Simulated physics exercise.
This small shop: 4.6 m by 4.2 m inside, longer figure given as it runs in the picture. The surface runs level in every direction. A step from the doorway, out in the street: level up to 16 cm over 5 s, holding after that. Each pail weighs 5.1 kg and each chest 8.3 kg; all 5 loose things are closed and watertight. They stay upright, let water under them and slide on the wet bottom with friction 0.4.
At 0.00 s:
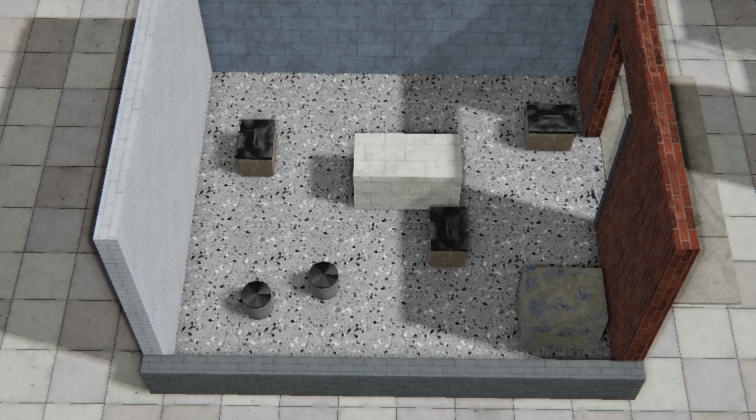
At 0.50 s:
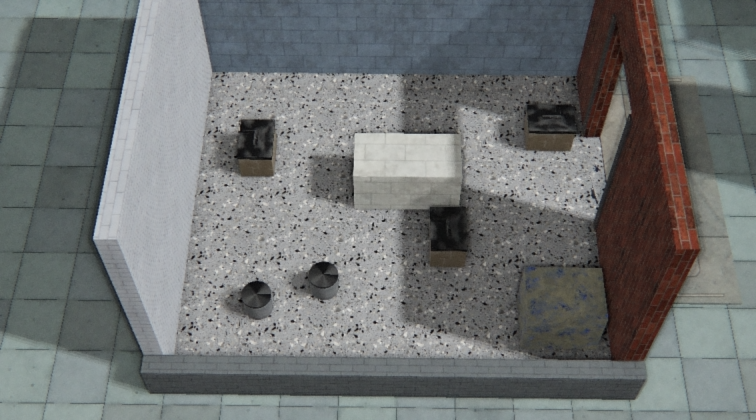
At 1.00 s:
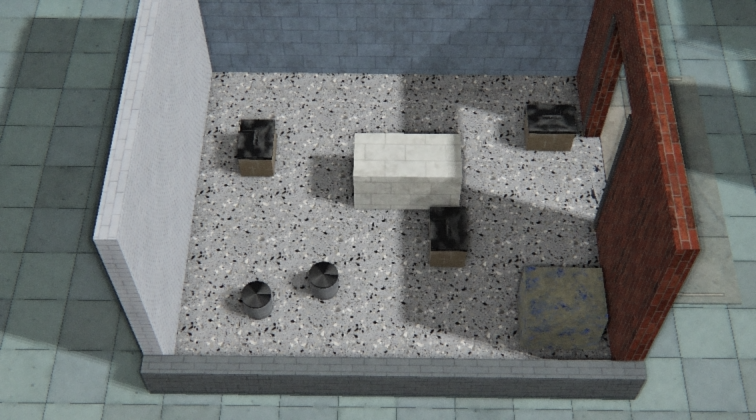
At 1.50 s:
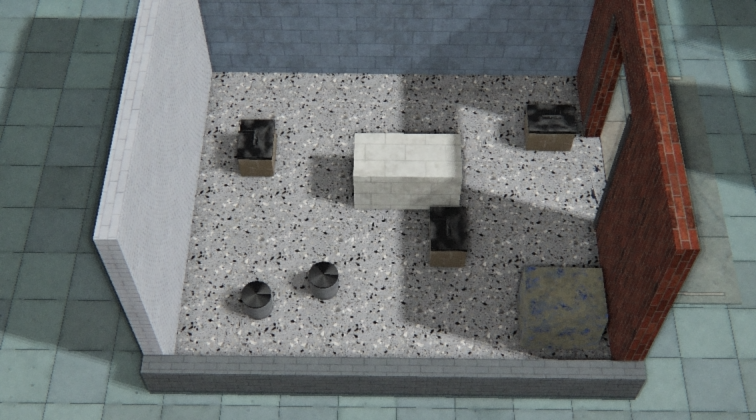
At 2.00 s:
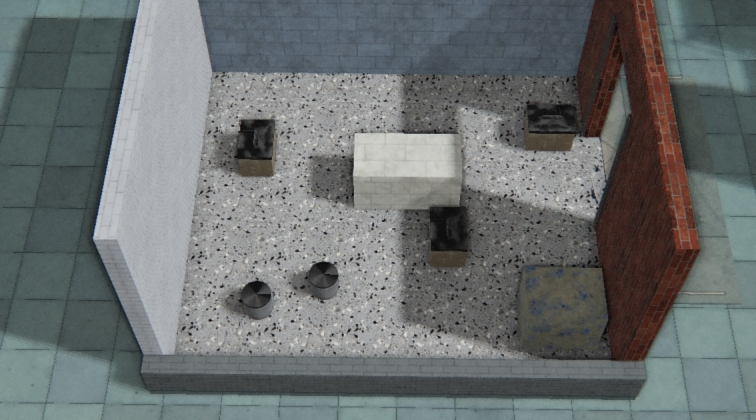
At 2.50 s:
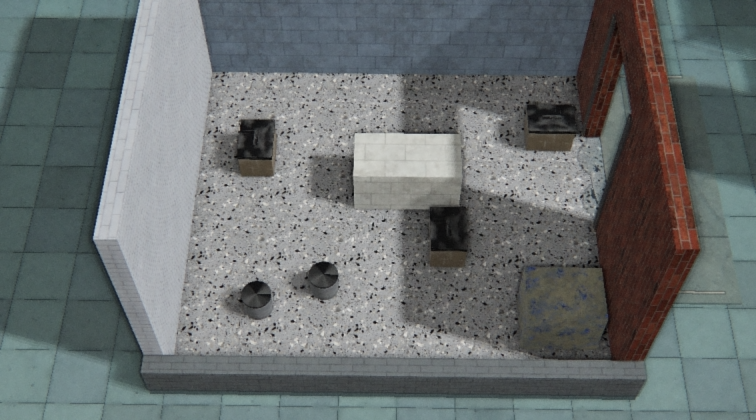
In a small open-topped shop, nothing moves while the paving outside turns blue-green.
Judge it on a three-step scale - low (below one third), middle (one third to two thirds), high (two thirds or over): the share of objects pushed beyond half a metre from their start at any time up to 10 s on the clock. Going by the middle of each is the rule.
Middle.
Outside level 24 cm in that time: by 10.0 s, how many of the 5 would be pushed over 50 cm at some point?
The answer would then be 3.
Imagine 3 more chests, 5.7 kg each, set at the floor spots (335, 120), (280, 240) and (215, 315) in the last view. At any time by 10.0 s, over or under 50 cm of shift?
In turn: Beyond the mark, within the mark, within the mark.
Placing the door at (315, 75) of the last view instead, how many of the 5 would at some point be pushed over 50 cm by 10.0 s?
Then the count would be 1.
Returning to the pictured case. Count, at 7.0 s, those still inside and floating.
Count at that moment: 0.
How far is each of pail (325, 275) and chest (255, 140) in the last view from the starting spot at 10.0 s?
Net displacement, in order: 0 cm; 5 cm.
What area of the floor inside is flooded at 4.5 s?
I'd estimate close to 3.0 m2.
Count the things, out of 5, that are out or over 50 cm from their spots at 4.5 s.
By my reckoning, 0.
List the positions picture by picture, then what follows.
In the first picture, a pail at (256, 294), on the bottom; a pail at (323, 274), on the bottom; 0.0 m2 under water; 0 of 5 have shifted.
In the second picture, a pail at (256, 294) rests on the ground; a pail at (323, 274), on the bottom; 0.0 m2 under water; 0 of 5 have shifted.
In the third picture, a pail at (256, 294), on the bottom; a pail at (323, 274) rests on the ground; water covers 0.0 m2; 0 of 5 have shifted.
In the fourth picture, a pail at (256, 294), on the bottom; a pail at (323, 274), on the bottom; 0.0 m2 under water; 0 of 5 have shifted.
In the fifth picture, a pail at (256, 294) rests on the ground; a pail at (323, 274) rests on the ground; 0.0 m2 under water; 0 of 5 have shifted.
In the sixth picture, a pail at (256, 294), on the bottom; a pail at (323, 274), on the bottom; water covers 0.0 m2; 0 of 5 have shifted.
After 3.5 s 0 of 5 are over 50 cm from their spots; 0 afloat.
After 4.5 s 0 of 5 are over 50 cm from their spots; 0 afloat.
After 7.0 s 2 of 5 are over 50 cm from their spots; 0 afloat.
After 10.0 s 2 of 5 are over 50 cm from their spots, and 2 have been at some point; 1 afloat.
